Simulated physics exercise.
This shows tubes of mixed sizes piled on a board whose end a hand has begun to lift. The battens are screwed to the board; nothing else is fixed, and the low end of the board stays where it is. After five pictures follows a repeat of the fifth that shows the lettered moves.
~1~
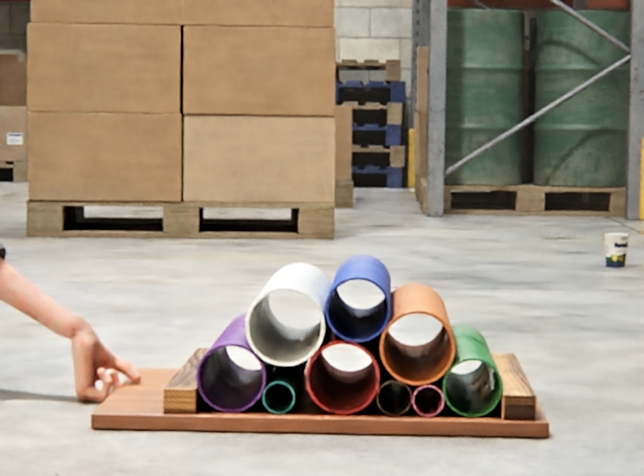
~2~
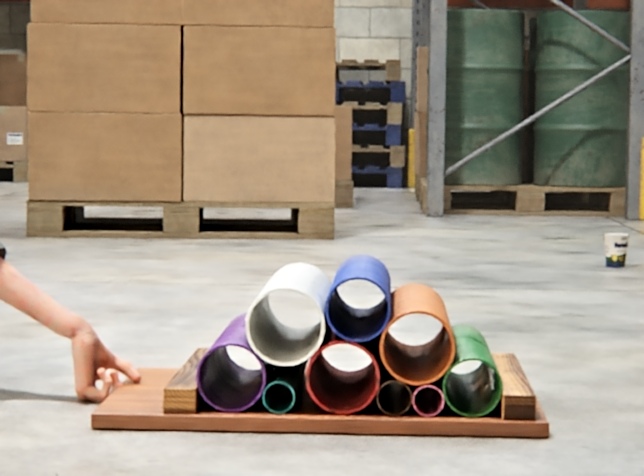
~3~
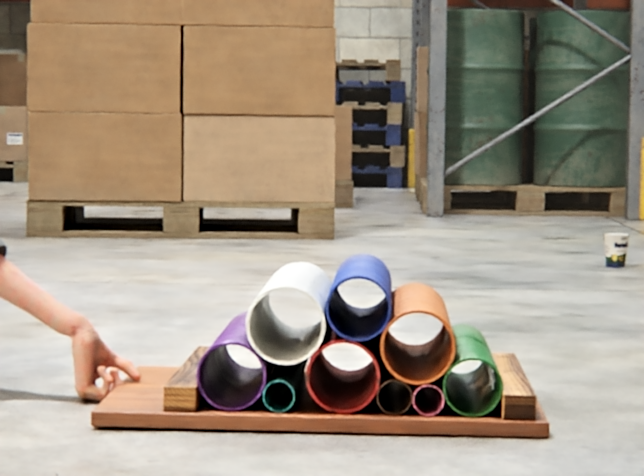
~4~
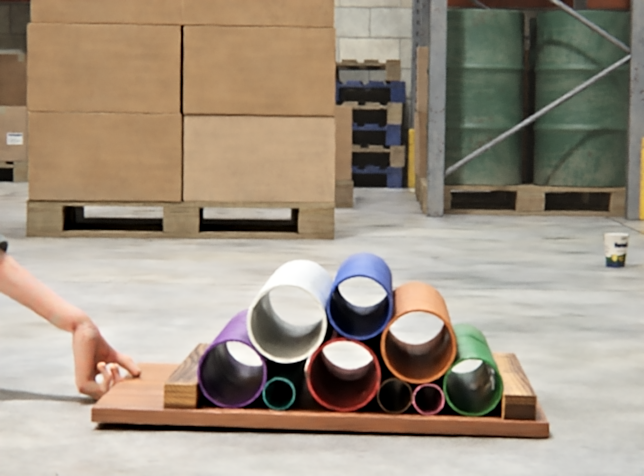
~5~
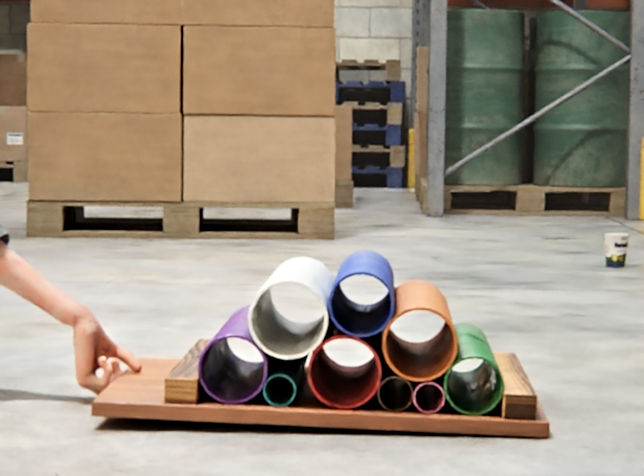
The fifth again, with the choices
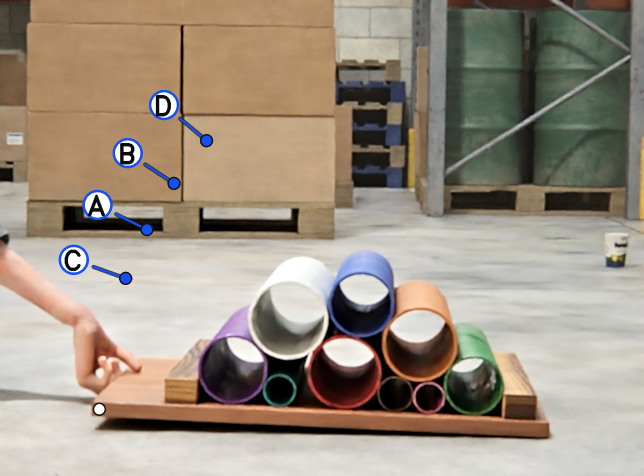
A hand at the left slightly raises one end of a board holding piled coloured tubes.
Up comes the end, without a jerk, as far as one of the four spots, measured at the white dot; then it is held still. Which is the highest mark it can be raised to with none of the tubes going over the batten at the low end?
Stop at D.
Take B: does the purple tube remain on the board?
The purple tube: Yes.
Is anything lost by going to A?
At A: No.
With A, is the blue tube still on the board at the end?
Yes, with A.
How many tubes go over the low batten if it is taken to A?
It comes to none.
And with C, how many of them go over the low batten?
The count is none.
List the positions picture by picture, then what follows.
The first picture shows purple tube (231, 378); turquoise tube (279, 397); red tube (343, 378).
The second picture shows red tube (343, 377); brown tube (395, 398).
The third picture shows board (325, 387); purple tube (232, 376); orange tube (418, 347).
The fourth picture shows board (325, 385); purple tube (232, 373); turquoise tube (279, 393); pink tube (428, 399).
The fifth picture shows board (326, 382); purple tube (233, 369); turquoise tube (280, 390).
On the marked copy, A at (147, 229); B at (174, 184); C at (126, 278); D at (207, 141); the white dot at (99, 409).
With D. Early on, board at 21°.
Further on, board at 39°.
At the end, board at 39°, none over the low batten.
As for the rest, A none over the low batten; B none over the low batten; C none over the low batten.
